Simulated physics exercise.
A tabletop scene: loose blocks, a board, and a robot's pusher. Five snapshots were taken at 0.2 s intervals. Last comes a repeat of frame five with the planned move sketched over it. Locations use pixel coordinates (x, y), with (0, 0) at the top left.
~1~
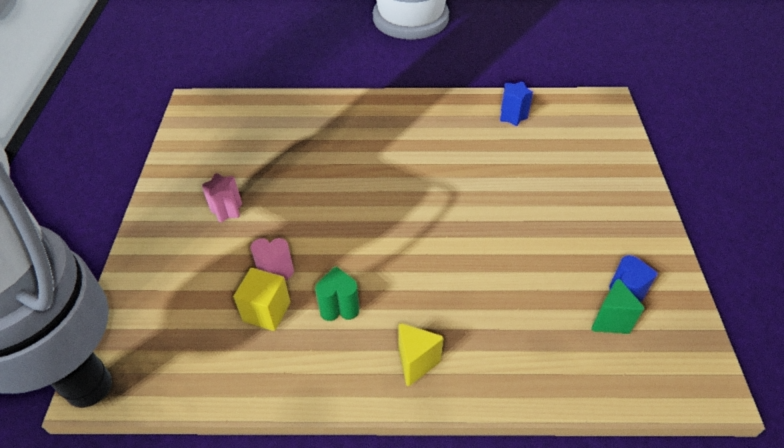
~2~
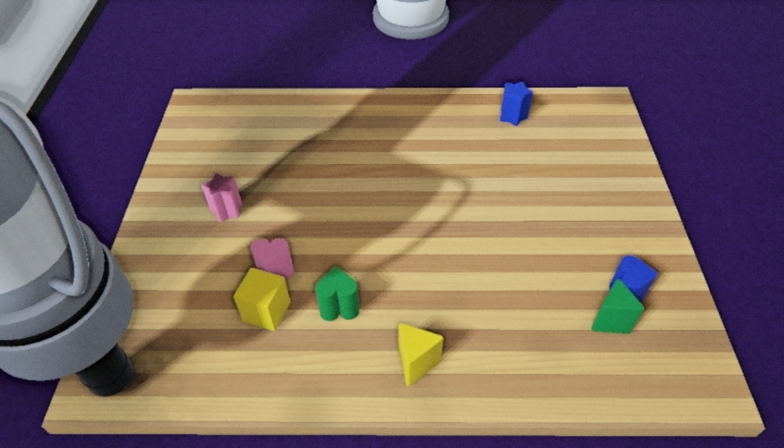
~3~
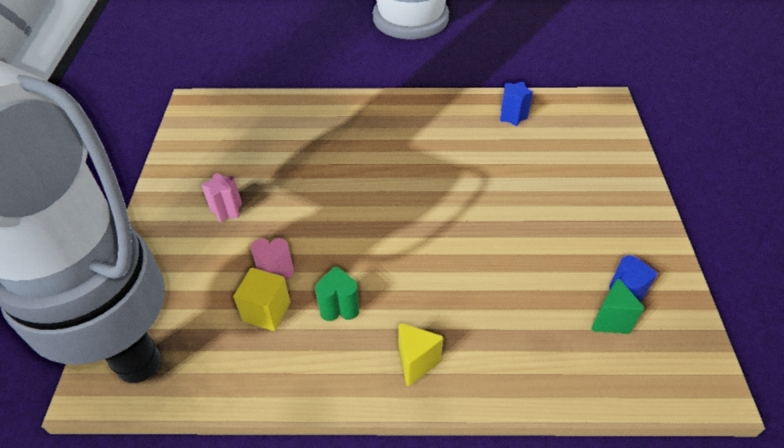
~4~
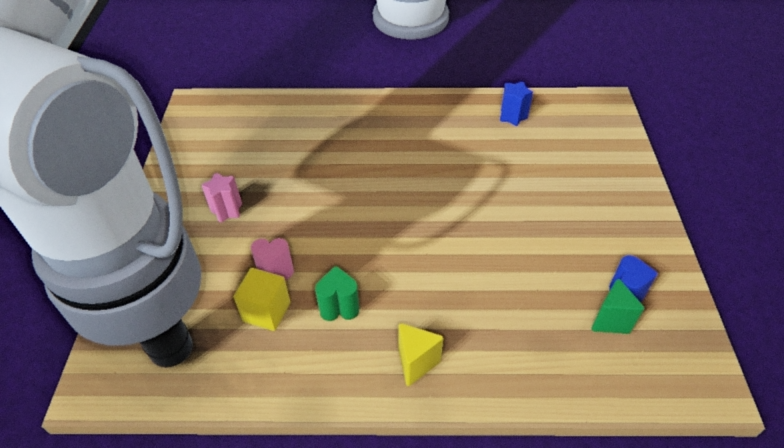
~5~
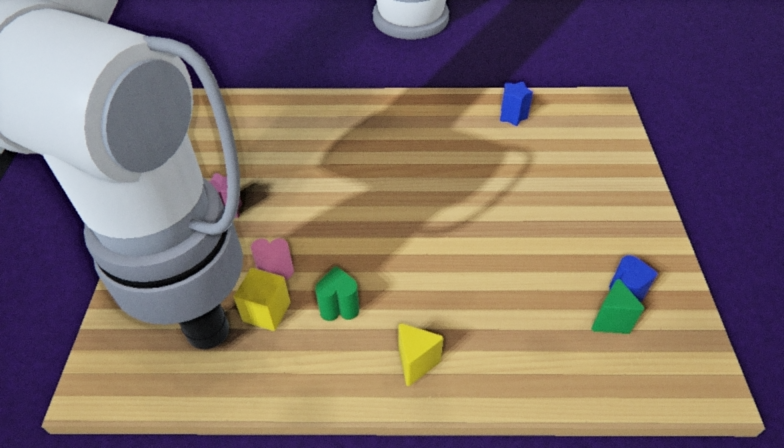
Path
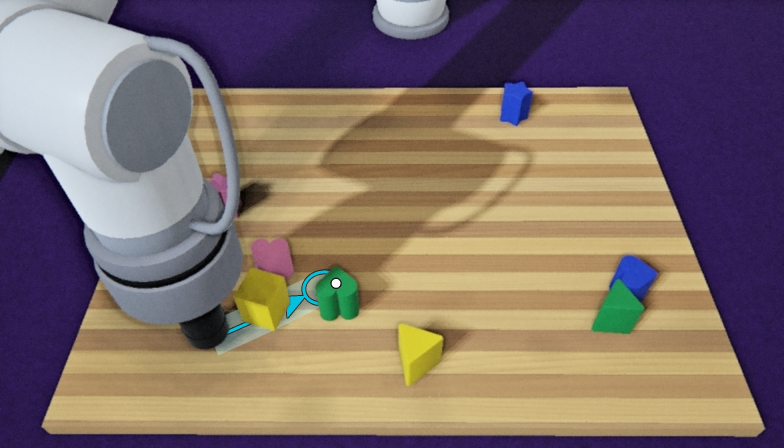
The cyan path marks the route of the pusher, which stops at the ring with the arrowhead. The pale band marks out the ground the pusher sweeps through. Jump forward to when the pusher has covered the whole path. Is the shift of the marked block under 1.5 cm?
Short answer: Yes.
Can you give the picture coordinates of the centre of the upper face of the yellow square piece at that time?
Just about (347, 240).
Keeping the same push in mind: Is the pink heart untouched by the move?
It seems not.
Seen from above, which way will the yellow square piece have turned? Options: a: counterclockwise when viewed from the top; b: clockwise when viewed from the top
The correct letter is b.
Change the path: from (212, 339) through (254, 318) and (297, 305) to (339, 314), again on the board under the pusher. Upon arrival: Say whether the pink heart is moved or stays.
The pink heart will not stay where it is.
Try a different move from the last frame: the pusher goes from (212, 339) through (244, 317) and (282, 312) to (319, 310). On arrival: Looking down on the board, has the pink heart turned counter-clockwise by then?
I believe so.
Drawn move, straight from (212, 339) to (323, 288); the dot is on the green heart.
The first path, step by step. One third of the way, pusher (250, 314); yellow square piece (282, 275), turned 15° clockwise; pink heart (275, 243), turned 35° anticlockwise.
Two thirds of the way, pusher (288, 297); yellow square piece (315, 257), turned 25° clockwise; pink heart (279, 241), turned 60° anticlockwise.
At the end, pusher (322, 280); yellow square piece (347, 240), turned 20° clockwise; pink heart (279, 241), turned 60° anticlockwise; green heart (340, 285).
